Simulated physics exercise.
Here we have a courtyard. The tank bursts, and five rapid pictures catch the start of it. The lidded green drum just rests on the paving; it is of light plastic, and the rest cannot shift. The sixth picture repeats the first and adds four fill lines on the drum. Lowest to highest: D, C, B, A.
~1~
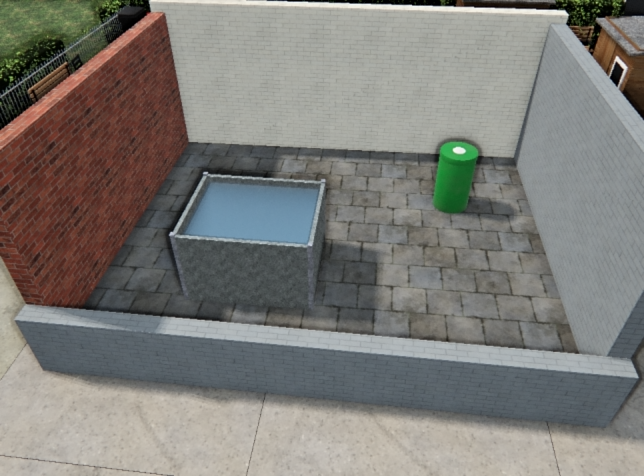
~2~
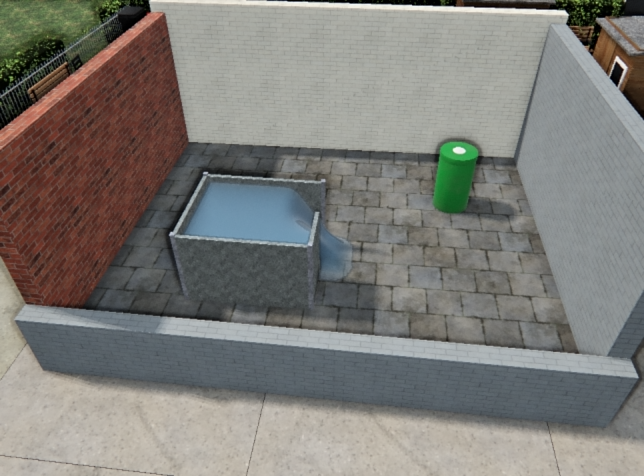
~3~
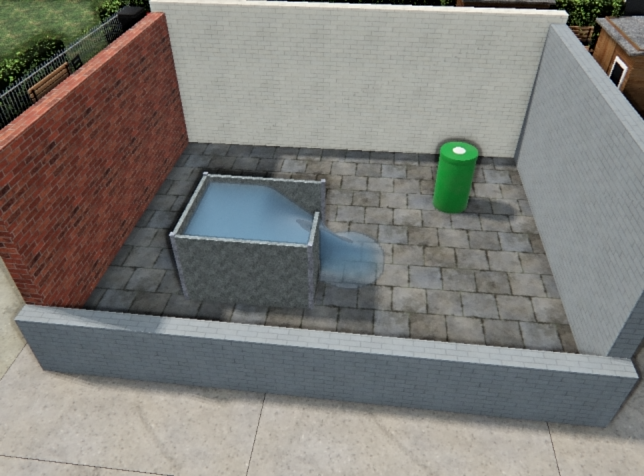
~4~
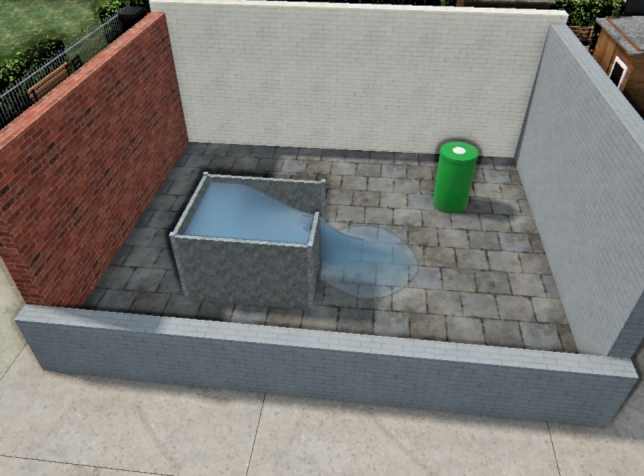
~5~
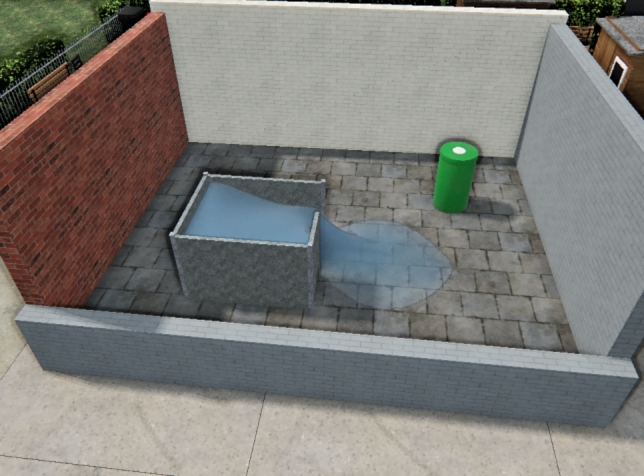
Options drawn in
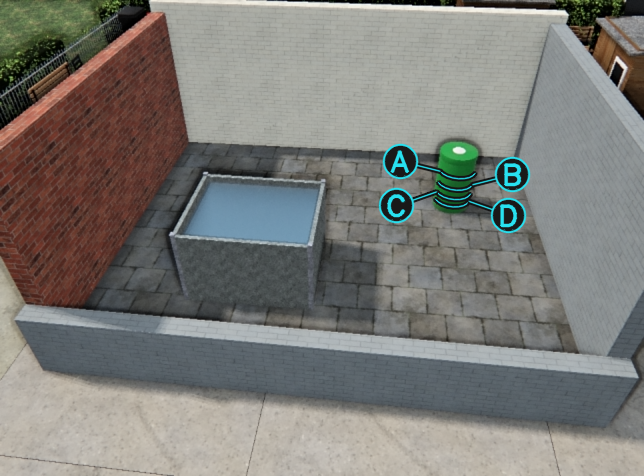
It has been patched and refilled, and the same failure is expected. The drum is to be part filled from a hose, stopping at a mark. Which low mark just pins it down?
That is mark C.
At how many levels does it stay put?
Three of the four.
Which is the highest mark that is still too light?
The answer is D.
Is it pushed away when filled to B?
No.
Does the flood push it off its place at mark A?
No, that is safe.
On the marked copy, A at (458, 178); B at (456, 190); C at (454, 199); D at (453, 206); from the bottom up D, C, B, A.
If A is chosen, it does not move.
If B is chosen, it does not move.
If C is chosen, it does not move.
If D is chosen, it is pushed about twice its own width away.
